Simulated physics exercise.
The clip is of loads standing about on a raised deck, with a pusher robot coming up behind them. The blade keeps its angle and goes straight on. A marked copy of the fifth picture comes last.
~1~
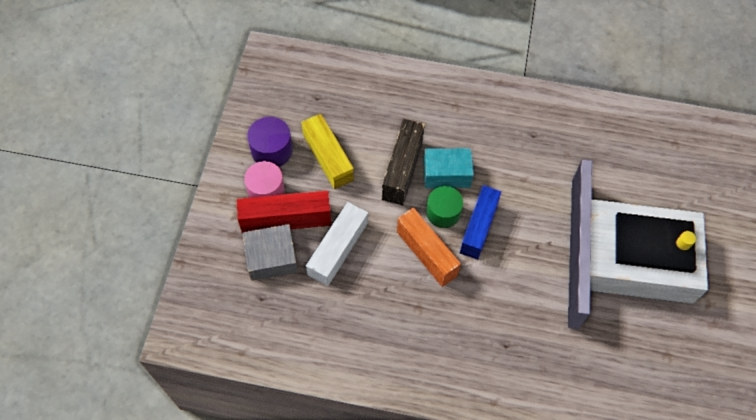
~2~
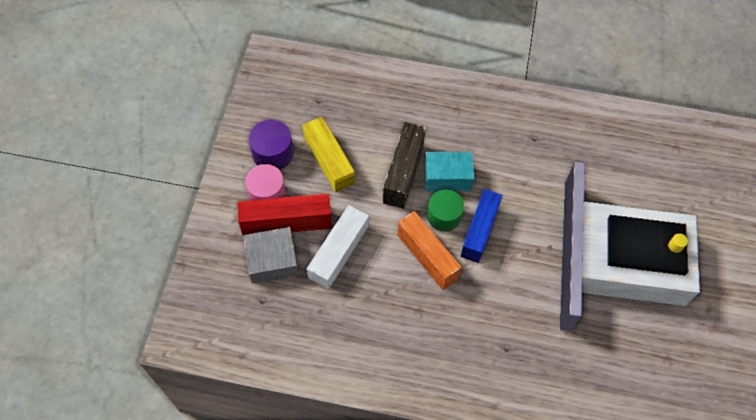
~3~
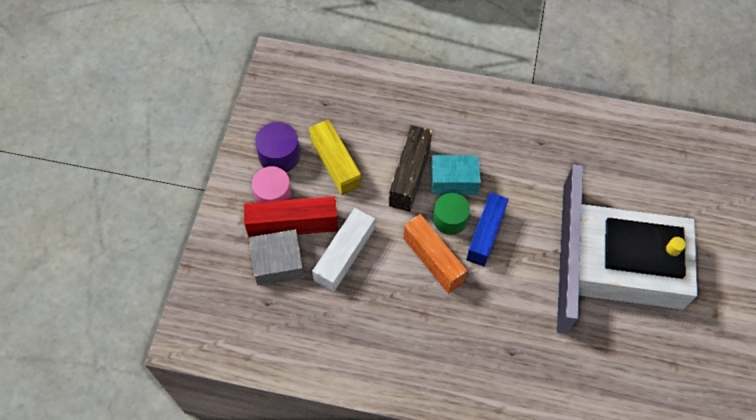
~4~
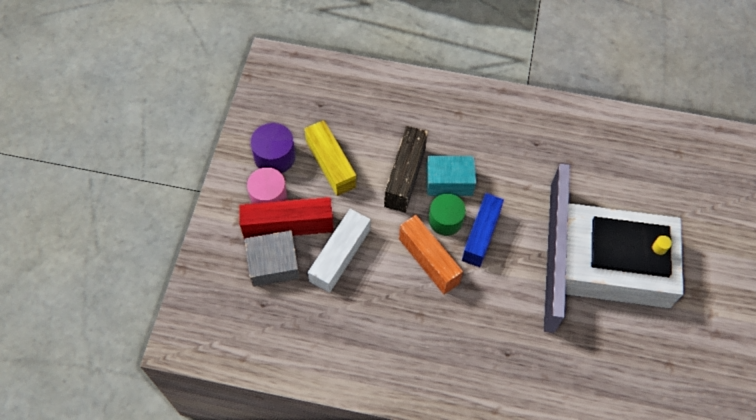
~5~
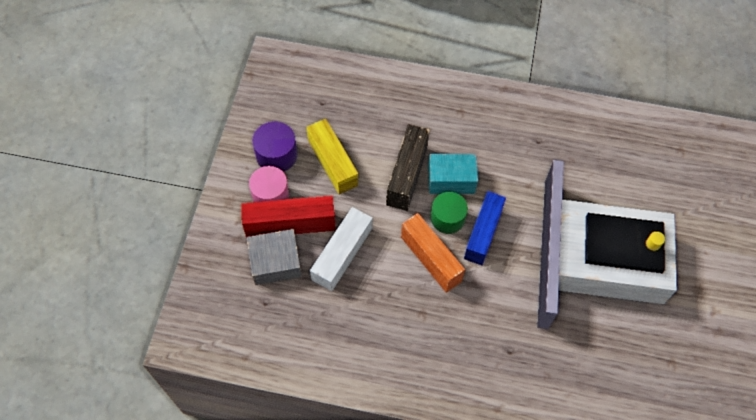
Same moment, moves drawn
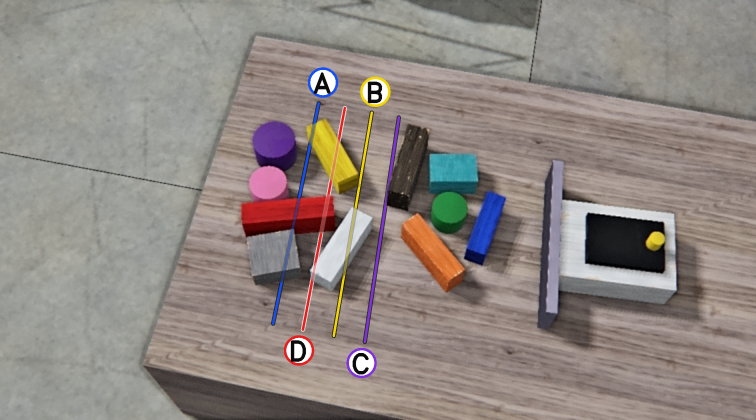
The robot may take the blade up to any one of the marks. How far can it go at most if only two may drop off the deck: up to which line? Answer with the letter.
As far as mark A.
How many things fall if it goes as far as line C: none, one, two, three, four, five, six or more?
The count is none.
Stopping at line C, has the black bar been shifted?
Yes.
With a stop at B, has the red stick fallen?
By then, no.
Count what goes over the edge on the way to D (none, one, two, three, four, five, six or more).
By then, none.
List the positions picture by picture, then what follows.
In the first picture, black bar (403, 162); red stick (285, 213); pink canister (265, 185).
In the second picture, robot (642, 243); white bar (339, 247).
In the third picture, robot (639, 246); grey crate (277, 258).
In the fourth picture, robot (625, 245); purple canister (273, 149).
In the fifth picture, robot (619, 241); turquoise crate (452, 174); green canister (449, 213); black bar (408, 167).
On the marked copy, A at (298, 206); B at (354, 216); C at (383, 222); D at (325, 211).
Following A. Soon after the start, robot (524, 224); turquoise crate (436, 170); black bar (399, 166).
Later, robot (429, 206); purple canister (259, 144); red stick (250, 216).
In the end, robot (360, 193); purple canister over the edge; red stick over the edge; two fallen.
As for the rest, B is within the limit but short; C is within the limit but short; D is within the limit but short.
